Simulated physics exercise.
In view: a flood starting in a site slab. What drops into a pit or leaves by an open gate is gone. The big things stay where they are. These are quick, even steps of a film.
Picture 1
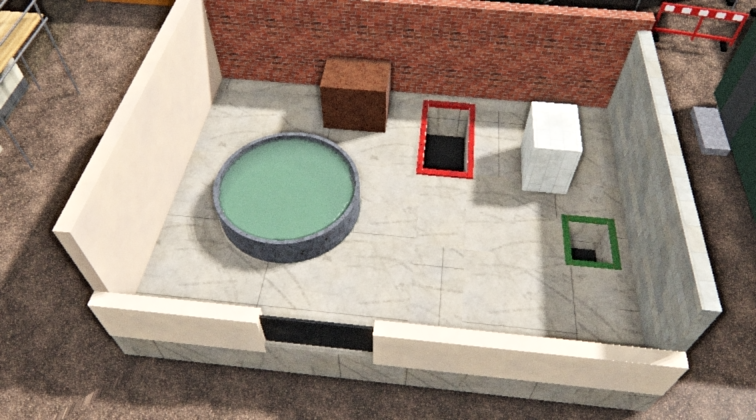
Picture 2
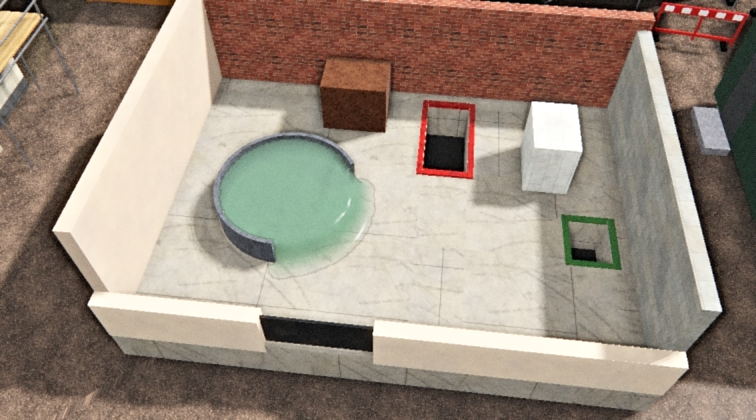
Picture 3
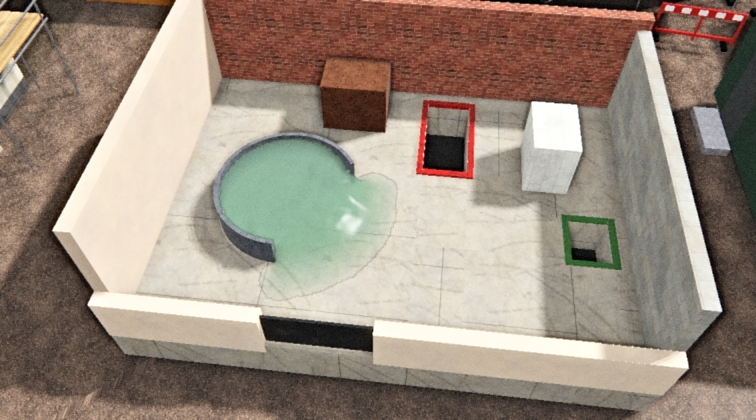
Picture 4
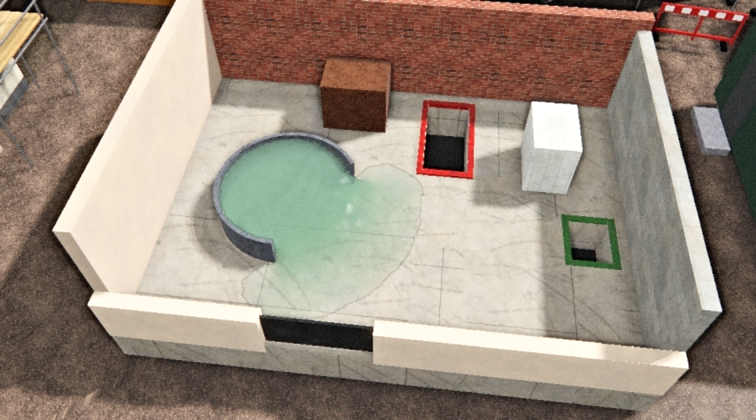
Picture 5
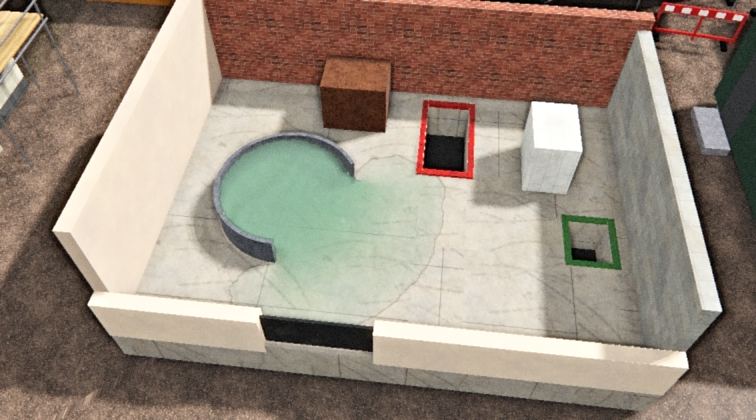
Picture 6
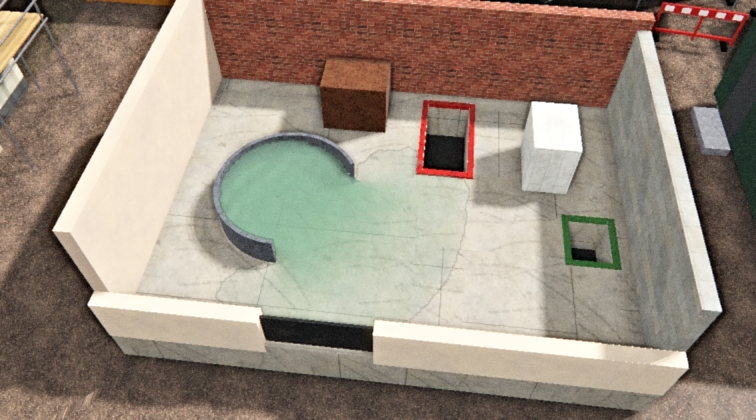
On a walled slab with a brick back wall, a round pool of green water sits still at the left. Its rim opens on the lower right and water pours out through the gap. The pale sheet fans across the floor, thinning as its curved edge spreads rightward past the red-framed pit's near side.
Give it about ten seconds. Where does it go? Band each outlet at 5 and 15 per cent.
In the end: The gate takes under 5 %; the red pit takes under 5 %; the green pit takes over 15 %.
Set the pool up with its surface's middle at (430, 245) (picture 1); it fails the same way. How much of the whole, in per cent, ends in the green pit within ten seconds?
Per cent: Green 45.
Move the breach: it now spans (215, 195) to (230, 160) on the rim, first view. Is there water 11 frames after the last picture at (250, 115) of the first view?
Answer: Wet.
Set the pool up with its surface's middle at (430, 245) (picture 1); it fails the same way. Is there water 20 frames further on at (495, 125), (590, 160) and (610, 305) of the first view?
One after the other: Free of water, awash, flooded.
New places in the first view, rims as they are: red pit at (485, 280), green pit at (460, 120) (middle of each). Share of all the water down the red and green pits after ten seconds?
Roughly, in per cent: Red 35, green 6.
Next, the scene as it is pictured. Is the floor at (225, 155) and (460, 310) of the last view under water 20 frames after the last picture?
As listed: Dry, awash.
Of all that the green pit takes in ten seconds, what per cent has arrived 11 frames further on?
Close to 5 %.
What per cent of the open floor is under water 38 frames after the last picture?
About 75 per cent.
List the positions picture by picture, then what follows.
The first picture shows still water in the pool at (287, 187).
In the second picture, water pours out at (342, 231) and has run to (275, 272).
In the third picture, water pours out at (342, 233) and has run to (270, 291).
In the fourth picture, water pours out at (342, 233) and has run to a hidden place.
In the fifth picture, water pours out at (342, 233) and has run to a hidden place.
In the sixth picture, the front is at (459, 180), out from the gap at (342, 234).
A moment on, water covers 35 % of the floor; the gate 0 %, the red pit 0 %, the green pit 0 %.
Next, water covers 50 % of the floor; the gate 0 %, the red pit 1 %, the green pit 1 %.
Then, water covers 60 % of the floor; the gate 0 %, the red pit 1 %, the green pit 6 %.
Later, water covers 75 % of the floor; the gate 0 %, the red pit 1 %, the green pit 27 %.
In the end, water covers 80 % of the floor; the gate 0 %, the red pit 1 %, the green pit 38 %.
